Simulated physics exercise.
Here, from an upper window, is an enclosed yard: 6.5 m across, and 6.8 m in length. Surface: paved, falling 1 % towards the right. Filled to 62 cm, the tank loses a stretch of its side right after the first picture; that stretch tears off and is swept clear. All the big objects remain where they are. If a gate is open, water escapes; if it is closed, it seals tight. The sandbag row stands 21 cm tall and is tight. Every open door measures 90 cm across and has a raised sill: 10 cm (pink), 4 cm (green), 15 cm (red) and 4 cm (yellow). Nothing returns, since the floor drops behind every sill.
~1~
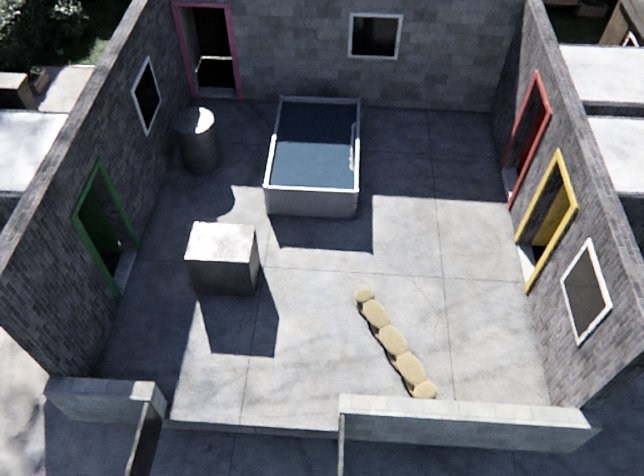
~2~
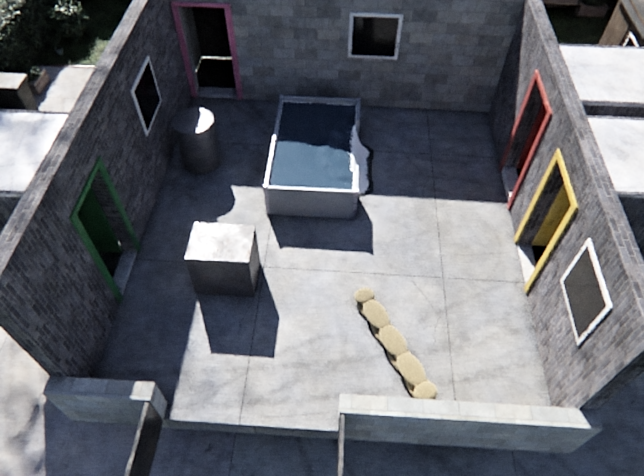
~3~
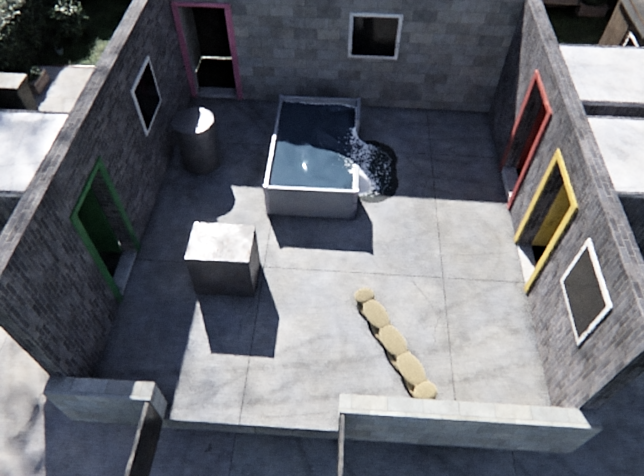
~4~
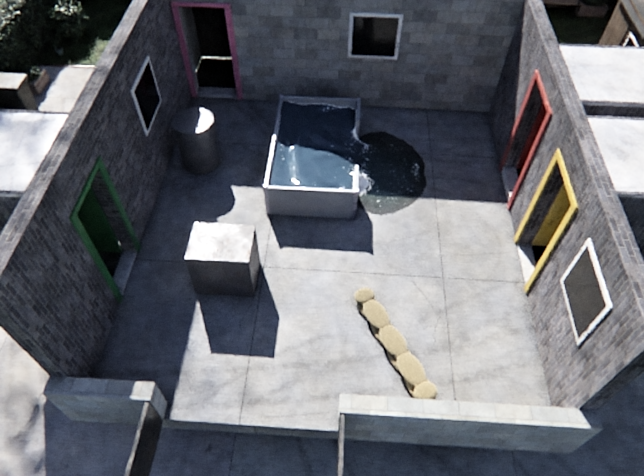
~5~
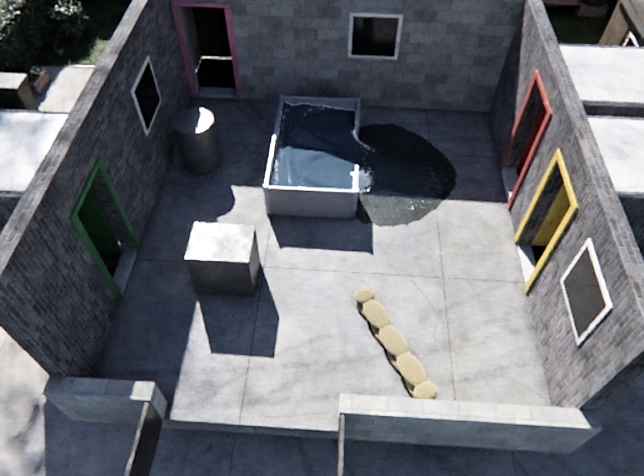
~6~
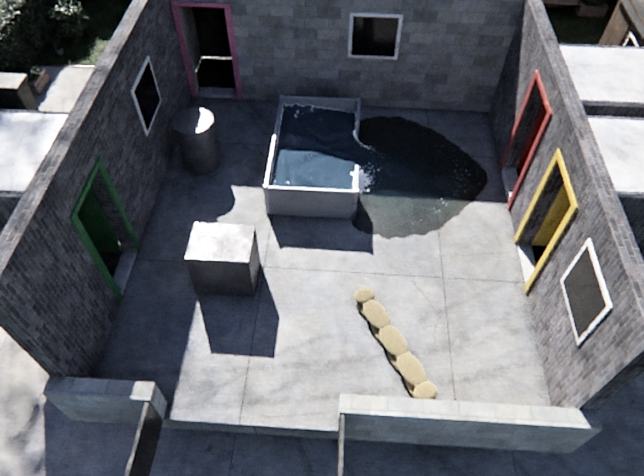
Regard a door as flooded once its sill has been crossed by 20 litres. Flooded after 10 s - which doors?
As I see it, pink door: Short of the limit, green door: Short of the limit, red door: Beyond the limit, yellow door: Beyond the limit.
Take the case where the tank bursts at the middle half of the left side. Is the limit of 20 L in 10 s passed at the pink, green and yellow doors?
Door by door - pink: Out of bounds, green: Out of bounds, yellow: Within bounds.
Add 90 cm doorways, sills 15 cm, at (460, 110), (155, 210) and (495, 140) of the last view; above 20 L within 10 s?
Door 1: Higher; door 2: Lower; door 3: Higher.
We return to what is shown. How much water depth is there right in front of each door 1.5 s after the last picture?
Door by door in cm, pink shows 0, green shows 0, red shows 29, yellow shows 13.
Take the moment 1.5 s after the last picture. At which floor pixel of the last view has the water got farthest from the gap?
Near (534, 344).
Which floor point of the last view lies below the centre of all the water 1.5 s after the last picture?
Its balance point lies near (381, 171).
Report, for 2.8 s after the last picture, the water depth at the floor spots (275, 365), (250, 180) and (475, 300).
Close to 0, 0 and 4 centimetres.
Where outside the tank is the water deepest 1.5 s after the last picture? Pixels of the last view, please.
In the final picture, near (487, 117).
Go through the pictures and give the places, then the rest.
Still water, 62 cm deep, in the tank at (316, 143), in the first frame.
The front is at (365, 148), 0.7 m from the gap at (355, 162); 0.3 m2 of floor is under water; 62 cm left at the back of the tank, in the second frame.
Water pours out at (354, 163) and has run 0.9 m, to (389, 192); typically 11 cm deep outside, 62 cm at the tank's back, in the third frame.
Water pours out at (354, 163) and has run 1.3 m, to (421, 185); typically 8 cm deep outside, 57 cm at the tank's back, in the fourth frame.
The front is at (451, 180), 1.9 m from the gap at (354, 162); 3.6 m2 of floor is under water; 52 cm left at the back of the tank, in the fifth frame.
Water pours out at (355, 162) and has run 2.5 m, to (482, 182); typically 5 cm deep outside, 52 cm at the tank's back, in the sixth frame.
Then, 0.7 s after the last picture water covers 25 % of the floor and is deepest (33 cm) near (361, 169); pink door not reached, green door not reached, red door 28 cm at the sill, 37 L in, yellow door not reached.
Then, 1.5 s after the last picture water covers 25 % of the floor and is deepest (36 cm) near (487, 117); pink door not reached, green door not reached, red door 29 cm at the sill, 105 L in, yellow door 13 cm at the sill, 17 L in.
Then, 2.8 s after the last picture water covers 35 % of the floor and is deepest (21 cm) near (476, 202); pink door not reached, green door not reached, red door 21 cm at the sill, 149 L in, yellow door 9 cm at the sill, 52 L in.
Then, 5.3 s after the last picture water covers 50 % of the floor and is deepest (18 cm) near (512, 425); pink door 4 cm at the sill, 0 L in, green door not reached, red door 13 cm at the sill, 166 L in, yellow door 7 cm at the sill, 82 L in.
Then, 9.3 s after the last picture water covers 65 % of the floor and is deepest (12 cm) near (539, 427); pink door 6 cm at the sill, 0 L in, green door not reached, red door 9 cm at the sill, 166 L in, yellow door 8 cm at the sill, 106 L in.
